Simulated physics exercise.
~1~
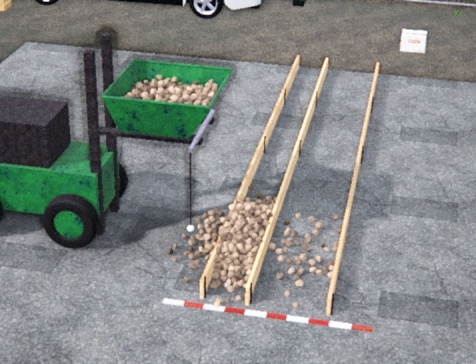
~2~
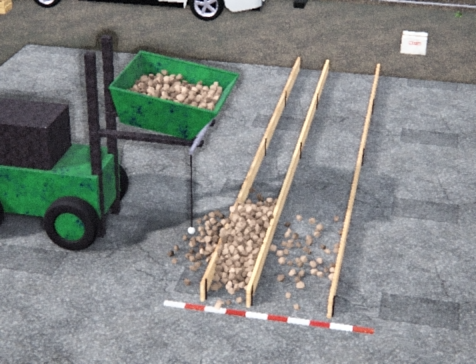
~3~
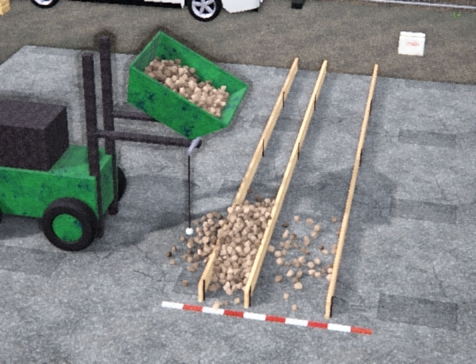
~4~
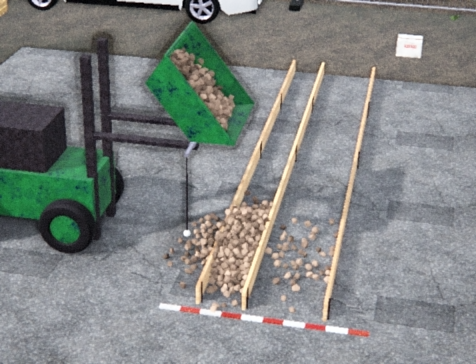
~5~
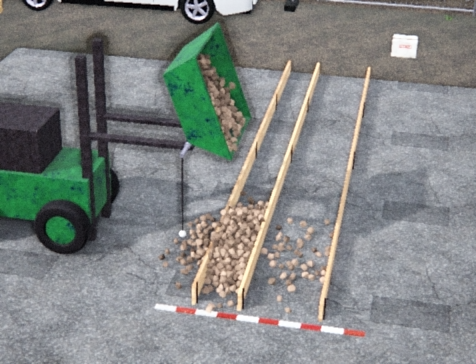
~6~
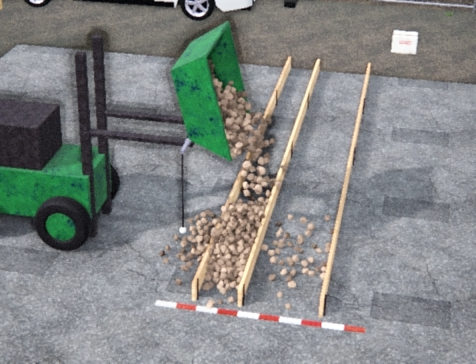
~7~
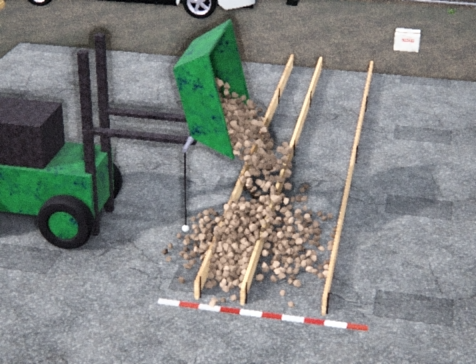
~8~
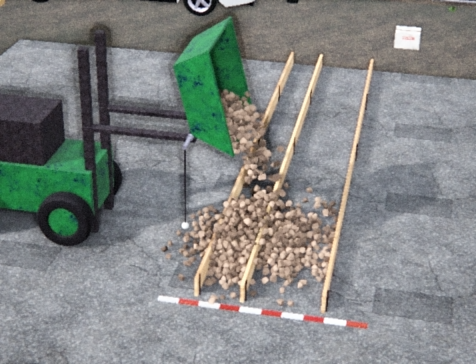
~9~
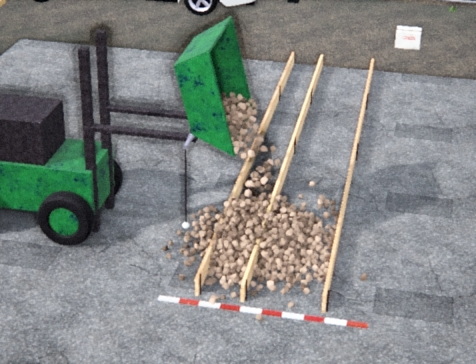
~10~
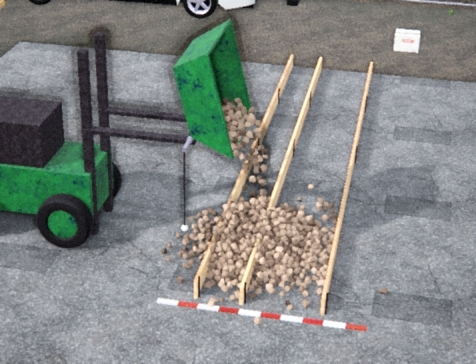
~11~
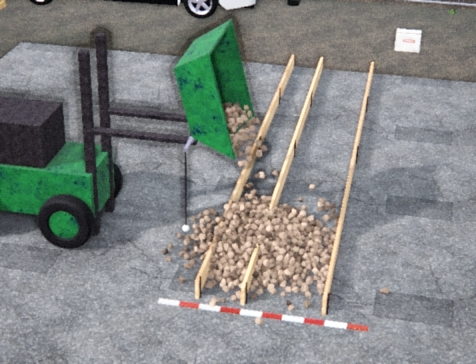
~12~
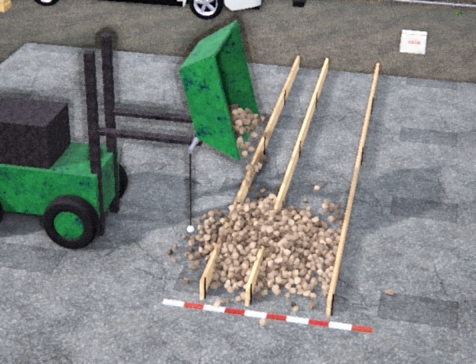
On grey paving, a green forklift tipping its skip, brown stones spilling over planks onto an earlier heap, some staying inside.
